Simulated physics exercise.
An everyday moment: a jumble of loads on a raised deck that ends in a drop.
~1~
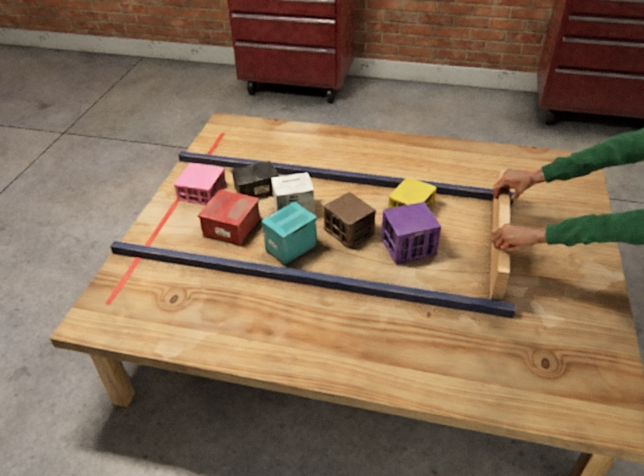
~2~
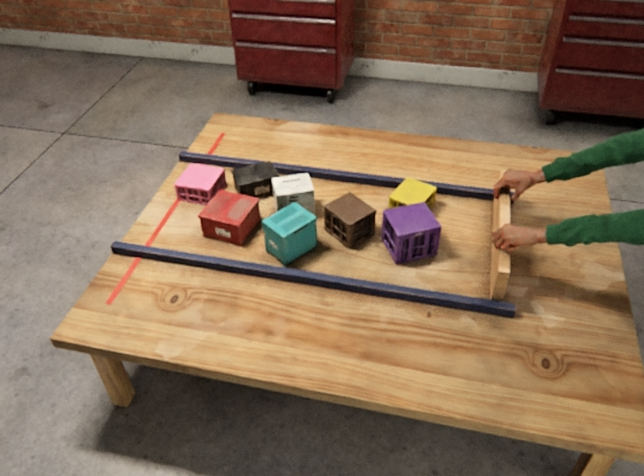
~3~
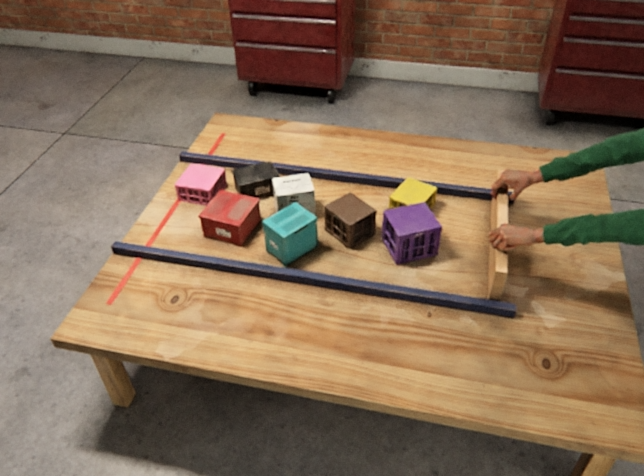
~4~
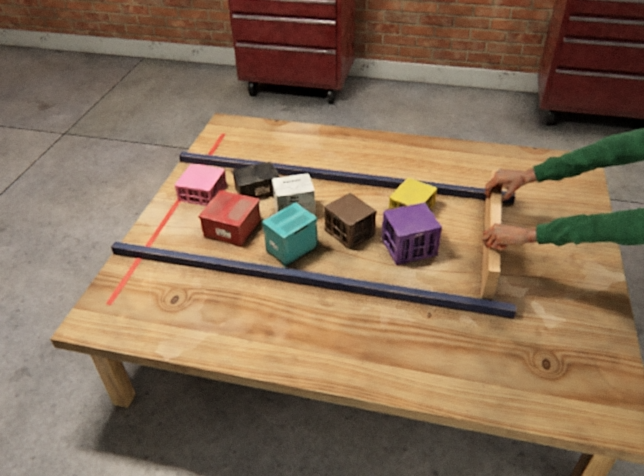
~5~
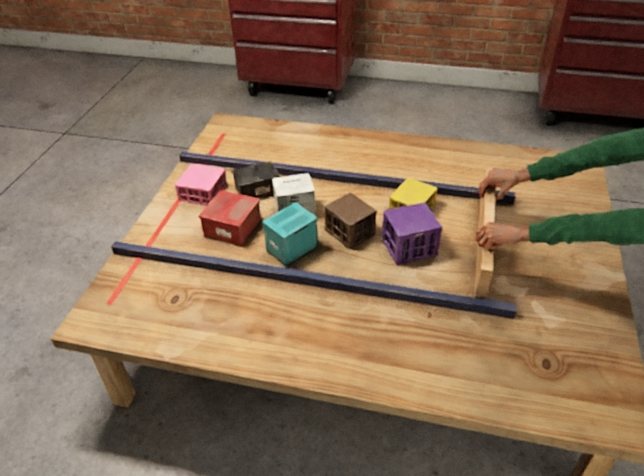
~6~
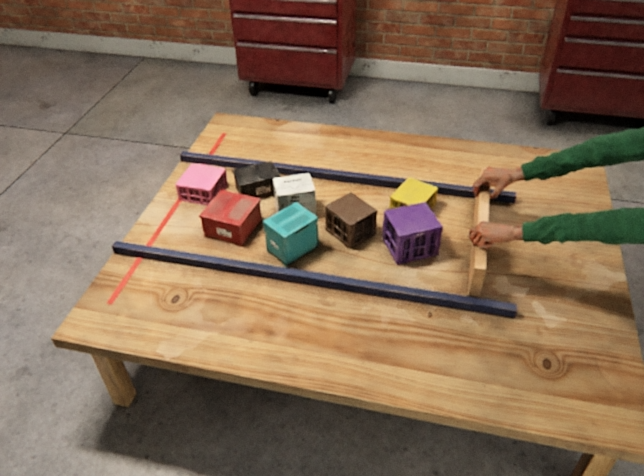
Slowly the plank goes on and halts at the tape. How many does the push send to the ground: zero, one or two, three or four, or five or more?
Outcome: The number that fall off is five or more.
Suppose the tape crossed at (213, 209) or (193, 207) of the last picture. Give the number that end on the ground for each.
In that order 2 and 5.
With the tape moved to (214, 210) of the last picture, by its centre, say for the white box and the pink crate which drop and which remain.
The white box drops off; the pink crate drops off.
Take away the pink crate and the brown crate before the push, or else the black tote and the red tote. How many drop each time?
It would be 3 and 3.
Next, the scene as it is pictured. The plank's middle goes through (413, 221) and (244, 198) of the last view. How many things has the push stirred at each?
3 and 8.
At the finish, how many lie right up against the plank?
The number is 3.
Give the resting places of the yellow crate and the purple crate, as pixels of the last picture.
First (176, 172), then (154, 190).
Soon after, none off yet; pink crate at rest near (202, 185); red tote at rest near (232, 217); black tote at rest near (257, 182).
After that, none off yet; pink crate displaced a little near (182, 182); red tote displaced about its own width near (203, 217); black tote displaced a little near (252, 174).
And then, one off so far; pink crate off the edge near (111, 222); red tote displaced well along near (159, 219); black tote displaced well along near (199, 167).
In the end, the number that fall off is five or more; gone, brown crate, white box, black tote, red tote and pink crate.
